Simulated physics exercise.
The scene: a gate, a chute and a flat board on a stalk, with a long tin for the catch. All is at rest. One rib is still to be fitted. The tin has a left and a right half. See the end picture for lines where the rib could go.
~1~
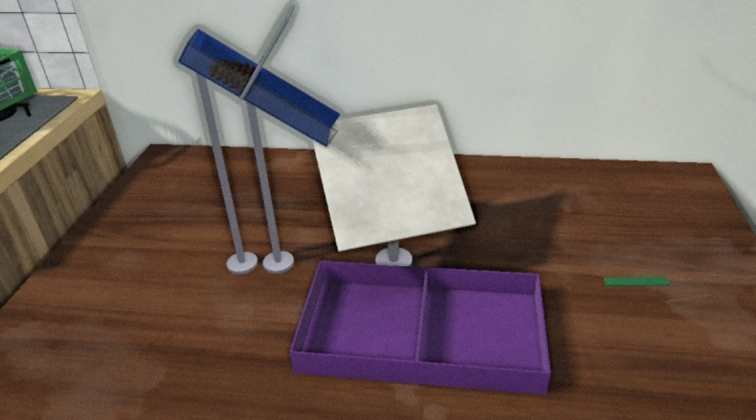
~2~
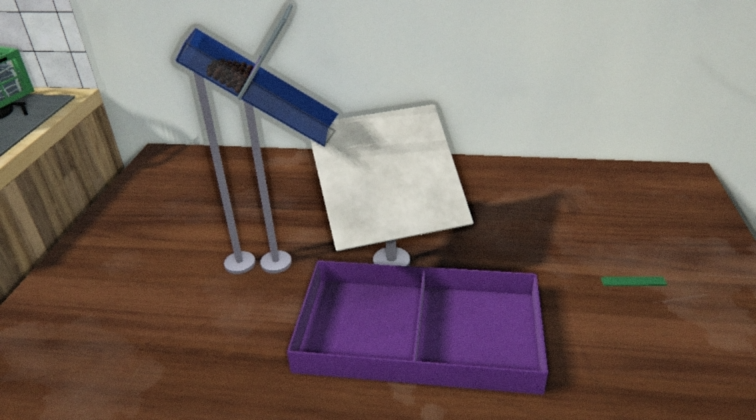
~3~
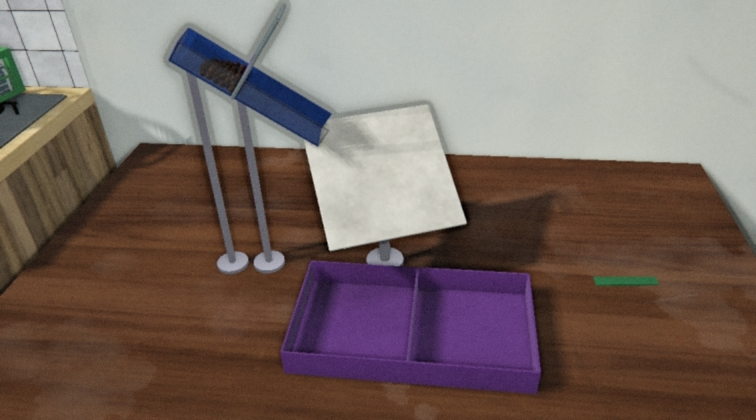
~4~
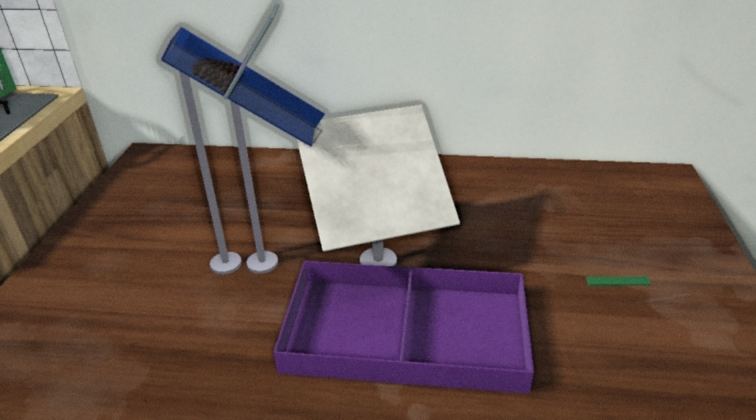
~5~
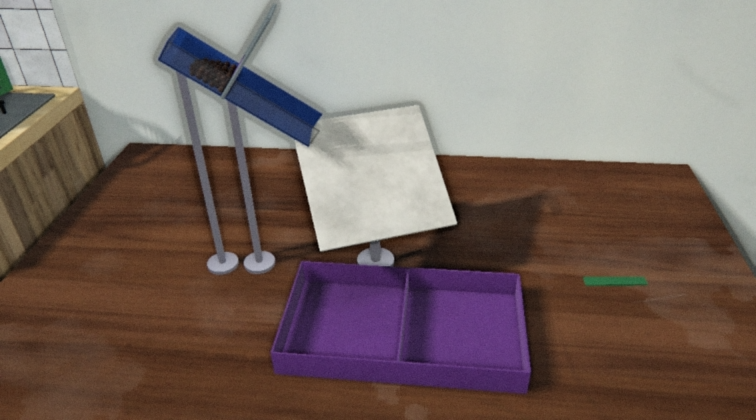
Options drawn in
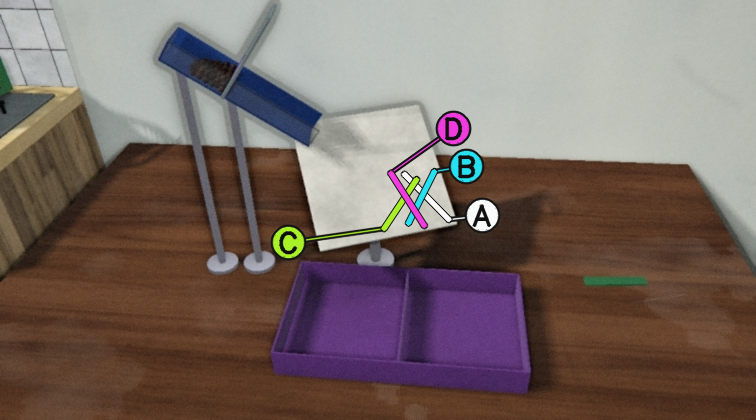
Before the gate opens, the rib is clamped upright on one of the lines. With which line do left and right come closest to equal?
The answer is line B.
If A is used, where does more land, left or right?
More lands on the right.
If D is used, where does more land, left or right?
More lands on the right.
On the marked copy, line A from (404, 174) to (448, 219); line B from (434, 171) to (408, 223); line C from (416, 179) to (384, 228); line D from (390, 173) to (424, 225).
With A, of what is caught, about a tenth in the left half, almost all in the right.
With B, of what is caught, roughly two thirds in the left half, roughly a third in the right.
With C, of what is caught, the larger part in the left half, about a tenth in the right.
With D, of what is caught, about a tenth in the left half, almost all in the right.
